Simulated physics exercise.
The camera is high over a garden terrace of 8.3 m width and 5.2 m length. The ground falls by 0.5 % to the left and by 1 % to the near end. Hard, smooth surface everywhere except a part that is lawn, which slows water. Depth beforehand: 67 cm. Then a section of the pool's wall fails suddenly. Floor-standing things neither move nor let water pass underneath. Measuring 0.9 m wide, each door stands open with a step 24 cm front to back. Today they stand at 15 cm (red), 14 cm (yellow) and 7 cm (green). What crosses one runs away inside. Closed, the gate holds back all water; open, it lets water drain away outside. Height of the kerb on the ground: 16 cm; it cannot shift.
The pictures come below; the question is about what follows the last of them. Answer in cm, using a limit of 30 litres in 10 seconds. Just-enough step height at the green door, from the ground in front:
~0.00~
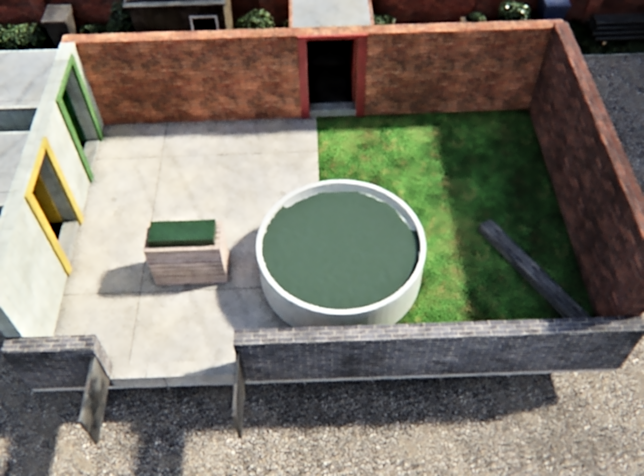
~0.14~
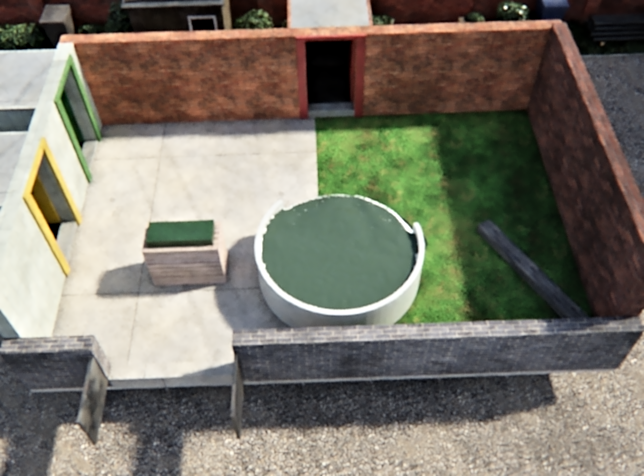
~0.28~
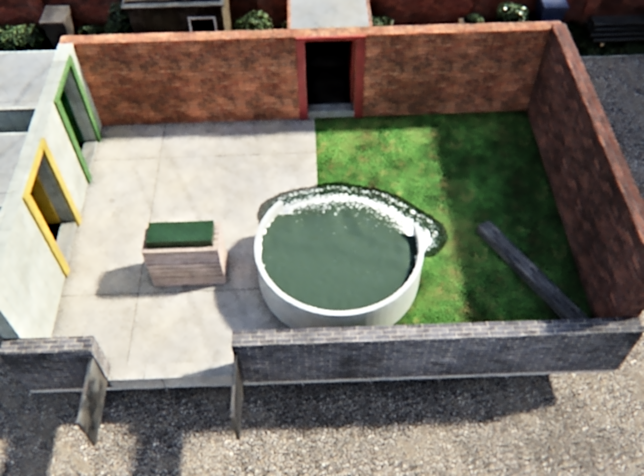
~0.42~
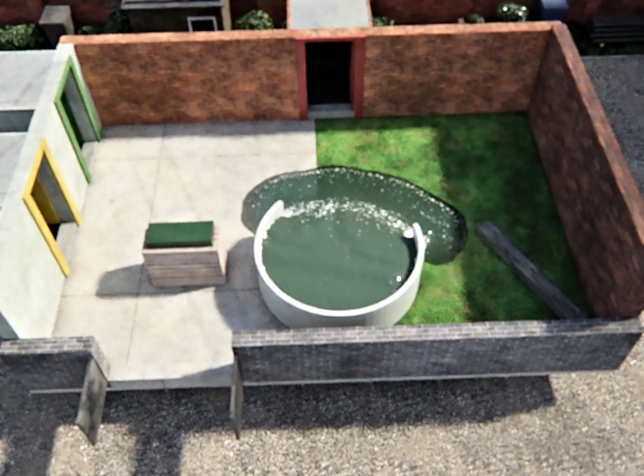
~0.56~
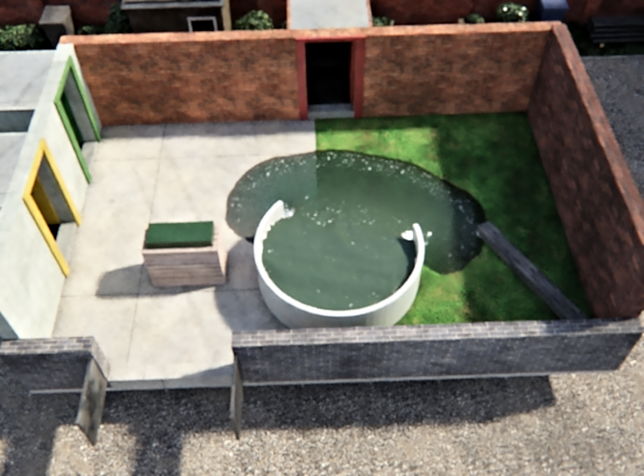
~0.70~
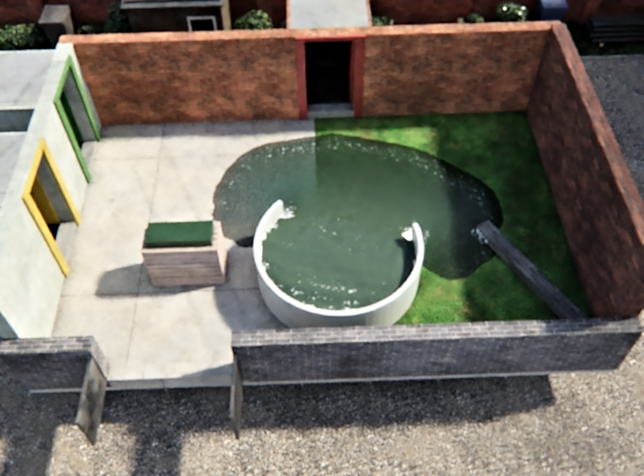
13 cm, roughly.
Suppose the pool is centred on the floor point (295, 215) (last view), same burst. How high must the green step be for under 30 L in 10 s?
New minimum height: Approx. 16 cm.
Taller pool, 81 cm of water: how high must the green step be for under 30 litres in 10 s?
You'd need a step of close to 16 cm.
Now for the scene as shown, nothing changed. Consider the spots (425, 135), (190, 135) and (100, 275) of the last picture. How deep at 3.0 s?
In that order: 19, 10 and 0 cm.
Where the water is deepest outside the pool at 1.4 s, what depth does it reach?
24 cm.
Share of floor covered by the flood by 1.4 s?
45 %.
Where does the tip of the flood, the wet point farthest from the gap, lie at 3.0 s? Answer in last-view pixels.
Front tip: Approx. (101, 131) px.
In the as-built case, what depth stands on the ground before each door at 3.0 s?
In cm: Red 21, yellow 0, green 17.
After 1.4 s water covers 45 % of the floor, deepest (24 cm) near (370, 214); it has not reached the green door.
After 3.0 s water covers 55 % of the floor, deepest (32 cm) near (527, 116); 17 cm at the green door, 7 litres in over its 7 cm step.
After 10.0 s water covers 95 % of the floor, deepest (13 cm) near (44, 367); 8 cm at the green door, 125 litres in over its 7 cm step.
At the green door as built, the water arrived by 2.6 s and peaked near 18 cm at 3.6 s.
Run again over the same 10 s with other heights there, 45 litres in over 11.5 cm, 9 litres over 16 cm. The limit of 30 litres is kept from about 13 cm up.
